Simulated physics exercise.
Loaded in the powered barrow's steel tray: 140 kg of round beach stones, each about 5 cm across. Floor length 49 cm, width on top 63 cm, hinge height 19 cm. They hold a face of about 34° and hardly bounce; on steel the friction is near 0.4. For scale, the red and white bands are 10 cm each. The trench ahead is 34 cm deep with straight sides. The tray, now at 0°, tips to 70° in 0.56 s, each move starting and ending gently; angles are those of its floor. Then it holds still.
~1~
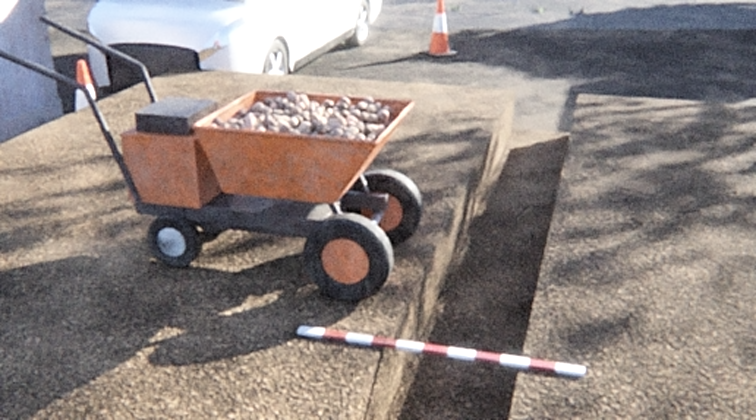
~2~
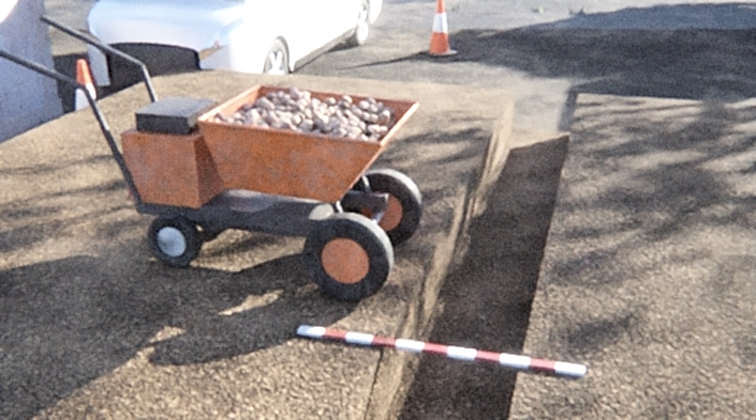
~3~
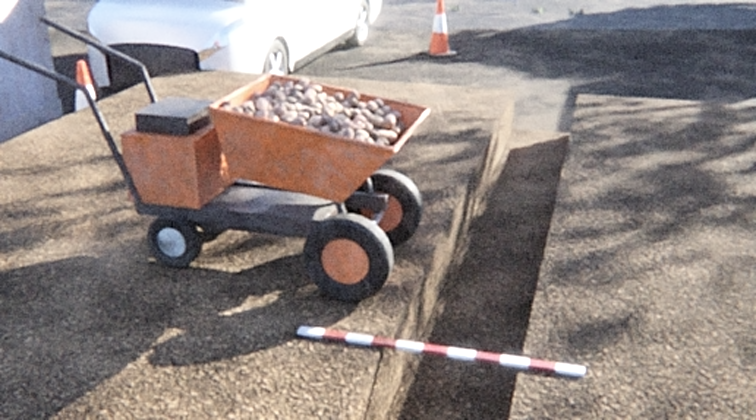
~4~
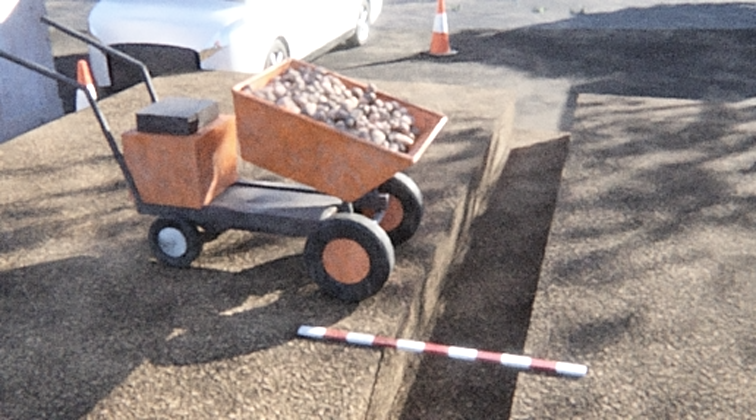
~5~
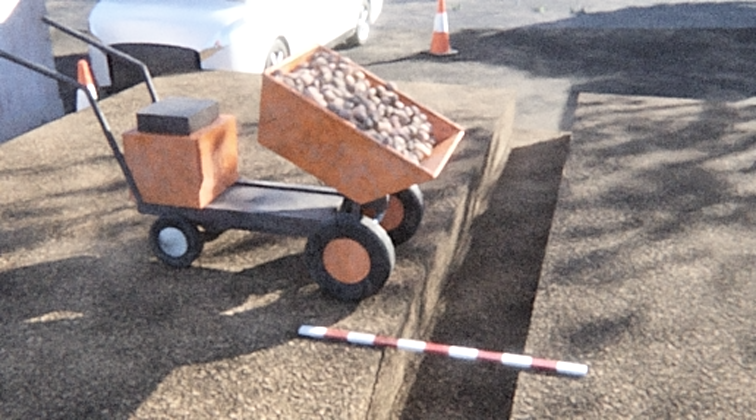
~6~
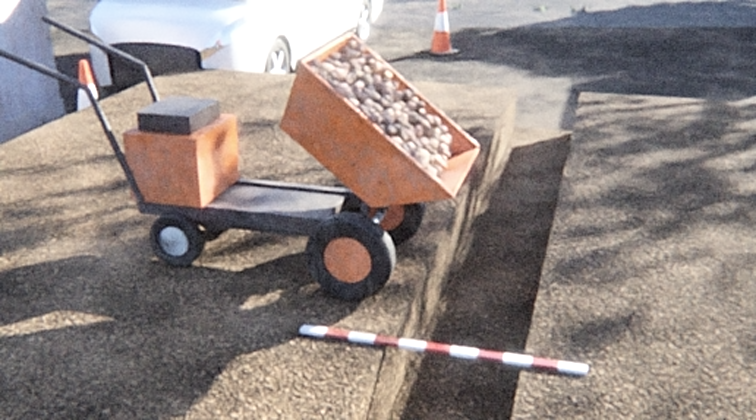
The orange tray full of stones tilts steadily up toward the right on the parked barrow.
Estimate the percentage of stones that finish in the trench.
Roughly 36 per cent ends in the trench.
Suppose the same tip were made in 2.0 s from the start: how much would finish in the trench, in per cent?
Then about 70 per cent.
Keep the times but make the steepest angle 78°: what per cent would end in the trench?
Then about 35 per cent.
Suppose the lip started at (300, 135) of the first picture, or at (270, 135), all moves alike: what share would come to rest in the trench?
Near 95 per cent from the first place, 95 from the second.
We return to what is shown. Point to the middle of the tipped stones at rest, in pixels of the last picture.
Around (585, 290).
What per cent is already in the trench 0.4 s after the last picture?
Some 20 per cent.
Then, 0.1 s after the last picture the floor is at 59°, 100 % in the tray; the foremost stones are at (469, 209).
Then, 0.4 s after the last picture the floor is at 70°, 62 % in the tray, 18 % in the trench, 19 % past the trench; the foremost stones are at (581, 273).
Then, 0.7 s after the last picture the floor is at 70°, 13 % in the tray, 23 % in the trench, 64 % past the trench; the foremost stones are past the picture's edge.
Then, 2.7 s after the last picture the floor is at 70°, 0 % in the tray, 36 % in the trench, 64 % past the trench; the foremost stones are past the picture's edge.
